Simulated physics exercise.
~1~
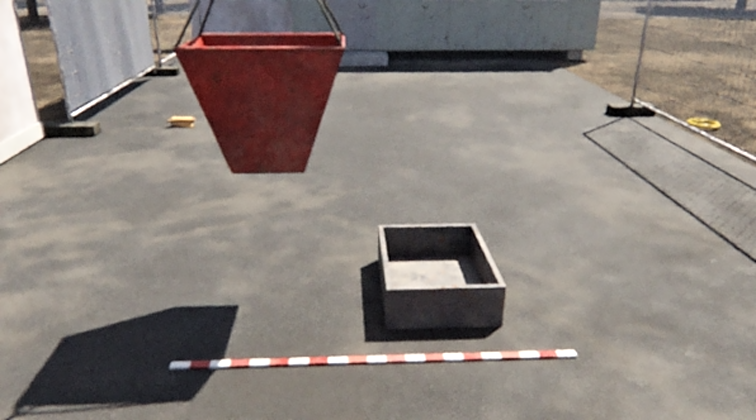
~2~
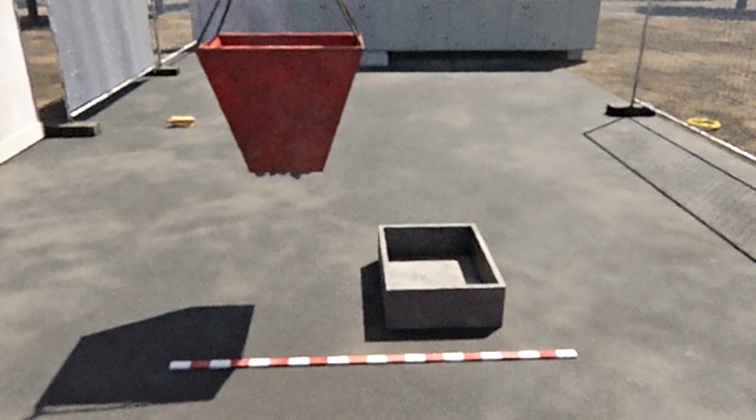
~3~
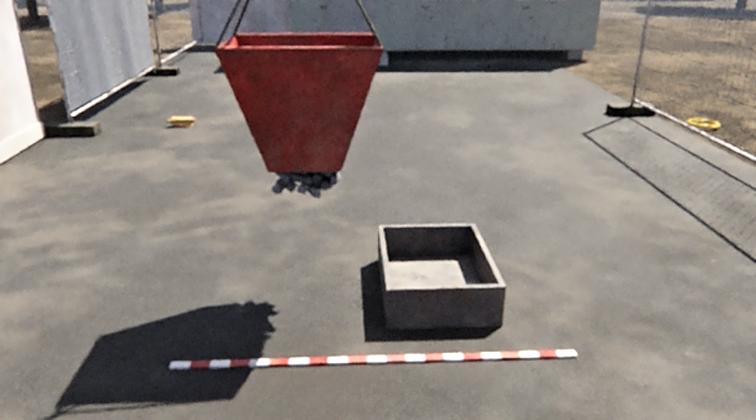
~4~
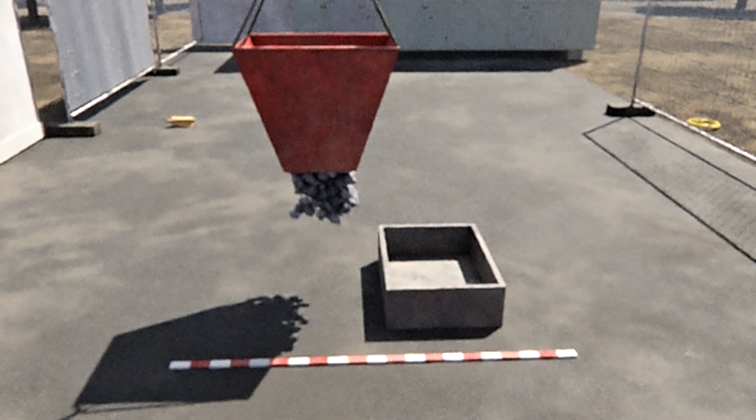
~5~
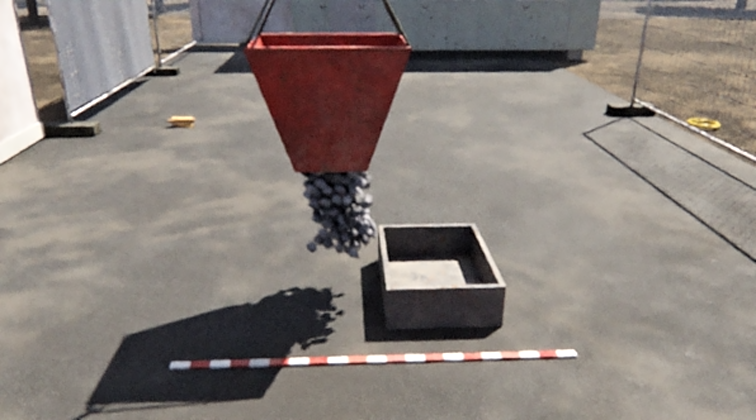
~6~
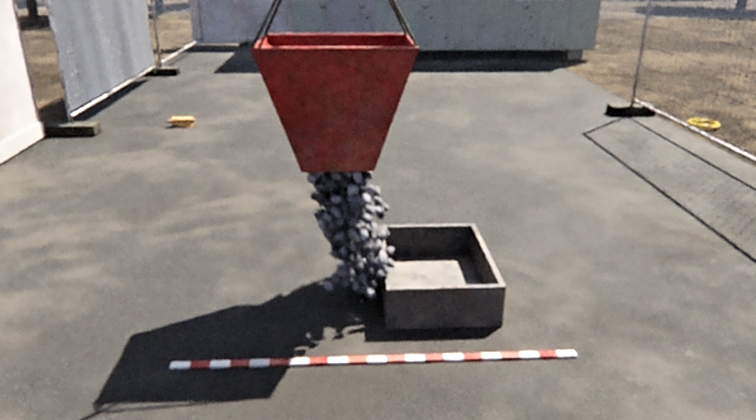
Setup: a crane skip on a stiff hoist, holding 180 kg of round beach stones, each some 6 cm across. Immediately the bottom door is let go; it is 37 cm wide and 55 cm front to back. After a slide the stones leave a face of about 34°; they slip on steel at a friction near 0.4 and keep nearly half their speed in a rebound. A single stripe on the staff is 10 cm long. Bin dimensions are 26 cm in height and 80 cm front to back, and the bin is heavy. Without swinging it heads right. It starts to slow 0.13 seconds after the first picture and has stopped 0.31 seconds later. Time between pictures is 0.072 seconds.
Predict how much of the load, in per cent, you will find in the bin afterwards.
About 9 per cent of the load.
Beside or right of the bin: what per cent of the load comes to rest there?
I'd say close to 5 per cent of the load ends there.
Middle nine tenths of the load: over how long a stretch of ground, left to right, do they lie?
Spread, left to right, approx 150 cm.
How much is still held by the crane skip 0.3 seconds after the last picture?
Roughly 0 percent is held.
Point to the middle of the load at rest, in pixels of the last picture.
Middle of load approx at pixel (338, 287).
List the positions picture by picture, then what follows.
In the first frame, the outlet is at (268, 163); nothing has dropped yet.
In the second frame, the outlet is at (286, 163); 5 % is out.
In the third frame, the outlet is at (304, 163); 14 % is out, the lowest stones still above the rim at (311, 183), 75 cm up.
In the fourth frame, the outlet is at (320, 163); 28 % is out, the lowest stones still above the rim at (329, 209), 59 cm up.
In the fifth frame, the outlet is at (331, 162); 43 % is out, the lowest stones still above the rim at (347, 242), 37 cm up.
In the sixth frame, the outlet is at (338, 162); 61 % is out, the lowest stones still above the rim at (359, 250), 29 cm up.
Then, 0.3 s after the last picture, 0 % in the crane skip, 91 % falling or lying left of the bin, 8 % falling or lying in the bin, 1 % falling or lying beside or right of the bin; the stones farthest right are at (459, 266).
Then, 0.7 s after the last picture, 0 % in the crane skip, 89 % falling or lying left of the bin, 9 % falling or lying in the bin, 3 % falling or lying beside or right of the bin; the stones farthest right are at (480, 283).
Then, 1.3 s after the last picture, 0 % in the crane skip, 88 % falling or lying left of the bin, 9 % falling or lying in the bin, 3 % falling or lying beside or right of the bin; the stones farthest right are at (491, 287).
Then, 2.2 s after the last picture, 0 % in the crane skip, 88 % falling or lying left of the bin, 9 % falling or lying in the bin, 3 % falling or lying beside or right of the bin; the stones farthest right are at (491, 287).
Then, 4.1 s after the last picture, 0 % in the crane skip, 88 % left of the bin, 9 % in the bin, 3 % beside or right of the bin; the stones farthest right are at (491, 287).
